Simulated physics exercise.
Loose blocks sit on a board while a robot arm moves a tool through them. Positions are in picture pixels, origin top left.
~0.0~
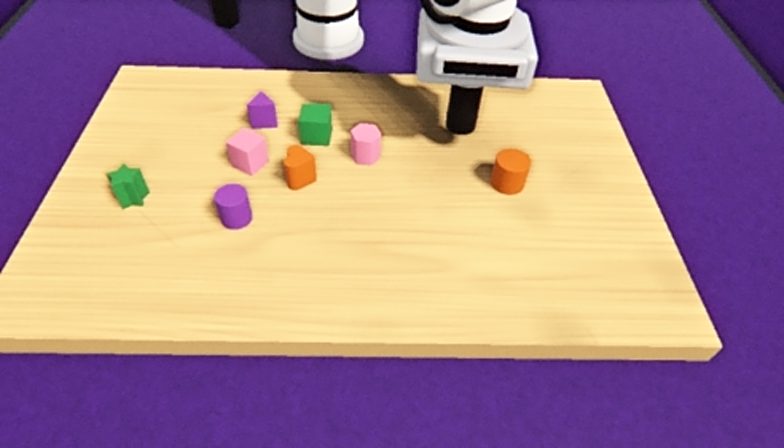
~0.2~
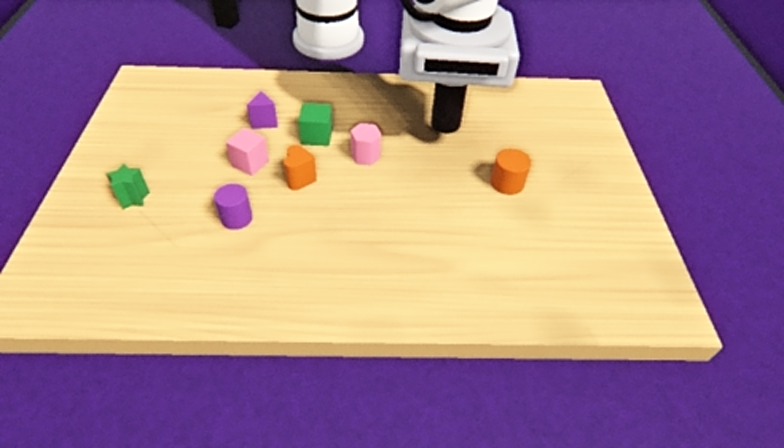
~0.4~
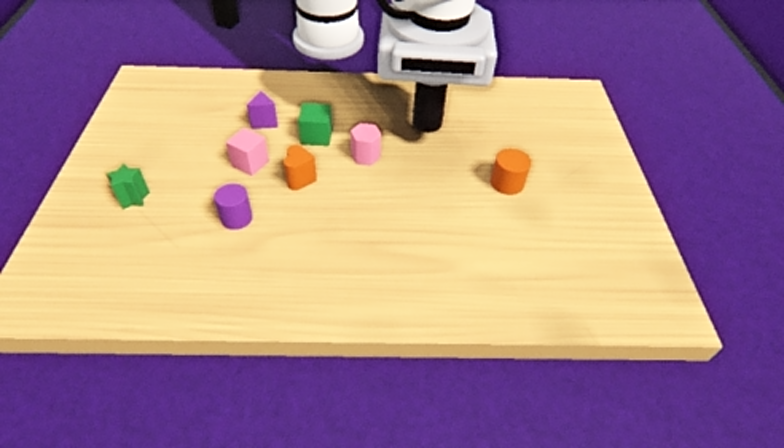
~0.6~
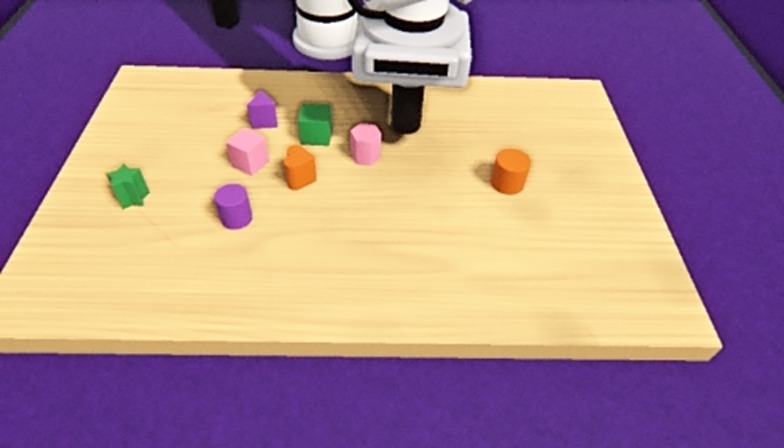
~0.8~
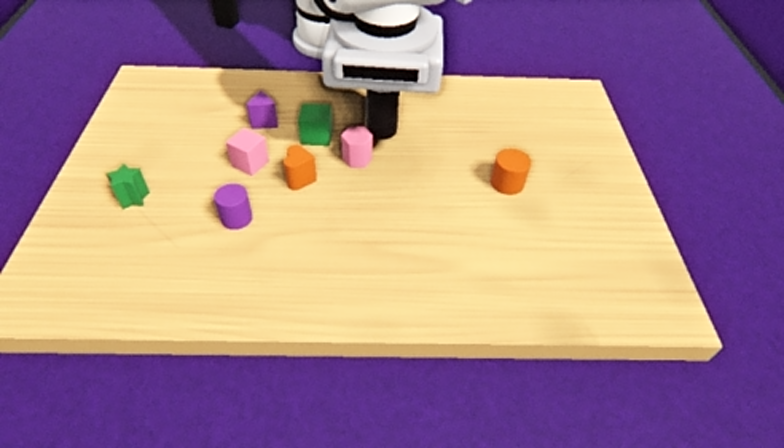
A robot arm holding a black tool moves left across the back of a wooden board scattered with small colored blocks, then nudges the pink hexagonal block slightly left while the other blocks stay still.
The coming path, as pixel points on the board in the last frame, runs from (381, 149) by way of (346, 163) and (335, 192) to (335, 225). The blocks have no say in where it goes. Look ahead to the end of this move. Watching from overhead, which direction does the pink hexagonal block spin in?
Spins clockwise.
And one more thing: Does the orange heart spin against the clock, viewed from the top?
Answer: No.
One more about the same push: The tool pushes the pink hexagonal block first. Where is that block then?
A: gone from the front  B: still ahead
A: Gone from the front.
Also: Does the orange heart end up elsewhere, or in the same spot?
The block you're asking about gets moved.
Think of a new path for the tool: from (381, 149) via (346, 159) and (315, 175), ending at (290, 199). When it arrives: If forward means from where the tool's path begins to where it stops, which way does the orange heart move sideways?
Over to the right.
What follows on the original path. One third of the way, tool (345, 145); orange heart (293, 157); pink hexagonal block (319, 150).
Two thirds of the way, tool (334, 174); orange heart (274, 163), turned 40° clockwise; pink hexagonal block (301, 165), turned 30° clockwise.
At the end, tool (334, 207); orange heart (274, 163), turned 40° clockwise; green square block in place; pink hexagonal block (301, 165), turned 30° clockwise.
